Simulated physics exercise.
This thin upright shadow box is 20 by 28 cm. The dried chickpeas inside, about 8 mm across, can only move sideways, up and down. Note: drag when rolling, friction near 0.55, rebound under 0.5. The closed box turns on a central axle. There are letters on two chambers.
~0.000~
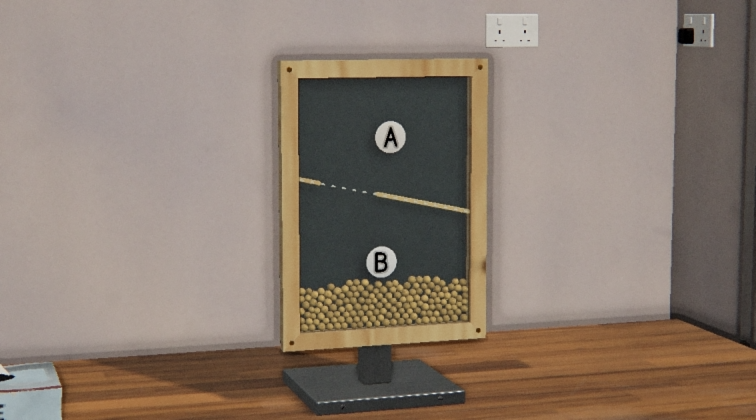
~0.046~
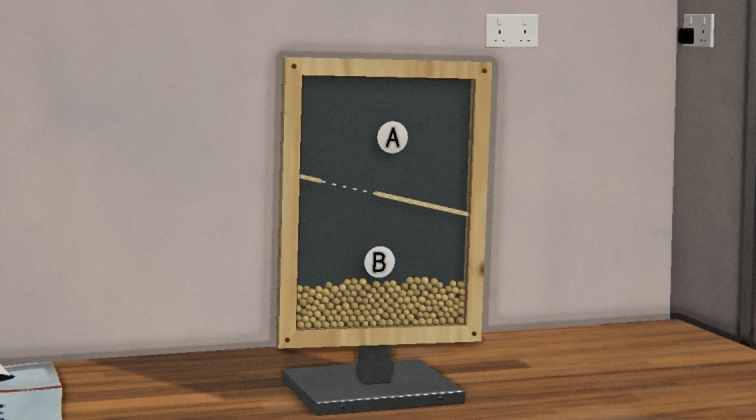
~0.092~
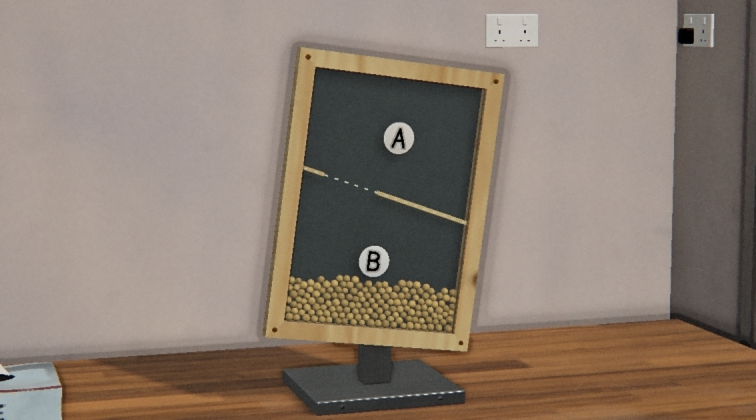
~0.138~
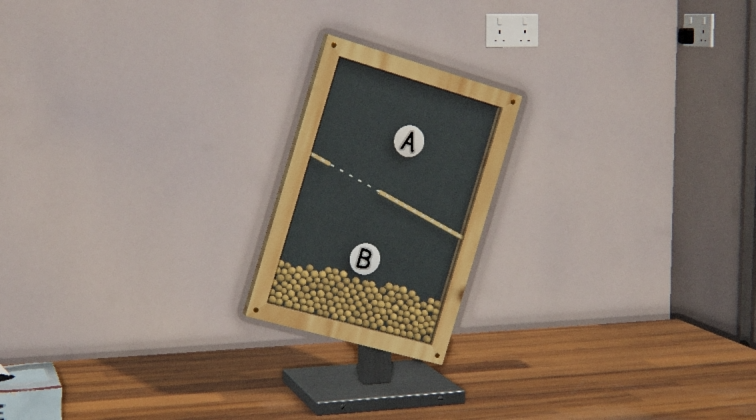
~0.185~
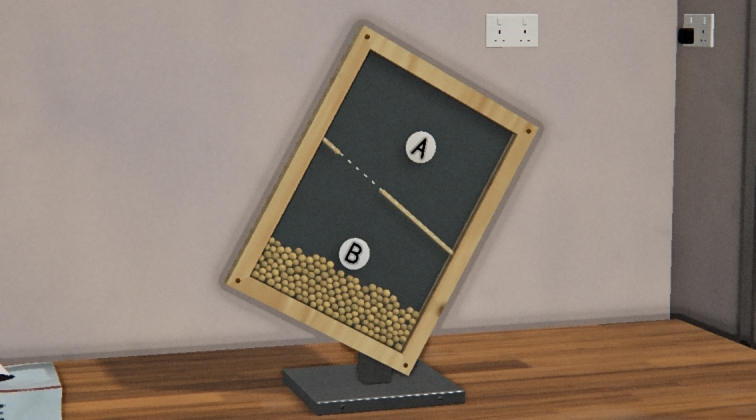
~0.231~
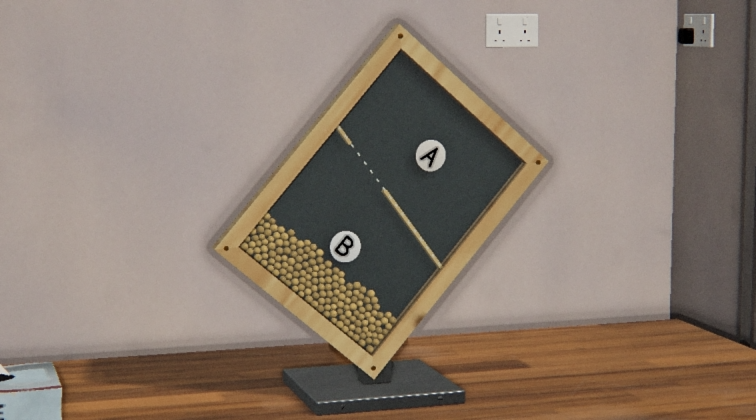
The footage shows a wooden-framed, dark-backed box on a stand, marked A above a gapped sloping divider and B below, turning clockwise from nearly upright to a steep tilt while small tan balls in the lower section shift into a slope.
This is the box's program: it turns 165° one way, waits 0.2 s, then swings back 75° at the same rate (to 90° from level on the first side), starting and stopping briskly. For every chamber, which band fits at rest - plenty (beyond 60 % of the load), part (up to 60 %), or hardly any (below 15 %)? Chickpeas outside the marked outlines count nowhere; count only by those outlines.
A - part, B - plenty.
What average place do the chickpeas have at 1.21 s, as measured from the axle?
I'd put it near 2 centimetres to the left and 4 centimetres below.
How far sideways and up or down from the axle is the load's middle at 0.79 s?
6 cm left, 3 cm above.
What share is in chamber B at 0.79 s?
Close to 95 per cent of the load.
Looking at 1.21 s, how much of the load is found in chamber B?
Around 70 per cent.
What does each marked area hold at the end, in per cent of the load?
Chamber A - 30, chamber B - 70.
After 0.79 s, it stands 165° clockwise; the chickpeas' middle is 6 cm left of and 3 cm above the centre; A 5 %, B 95 %.
After 1.21 s, it stands 126° clockwise; the chickpeas' middle is 2 cm left of and 4 cm below the centre; A 30 %, B 70 %.
After 1.42 s, it stands 90° clockwise; the chickpeas' middle is in line with and 6 cm below the centre; A 30 %, B 70 %.
At rest by 2.1 s, it stands 90° clockwise; A 30 %, B 70 %.
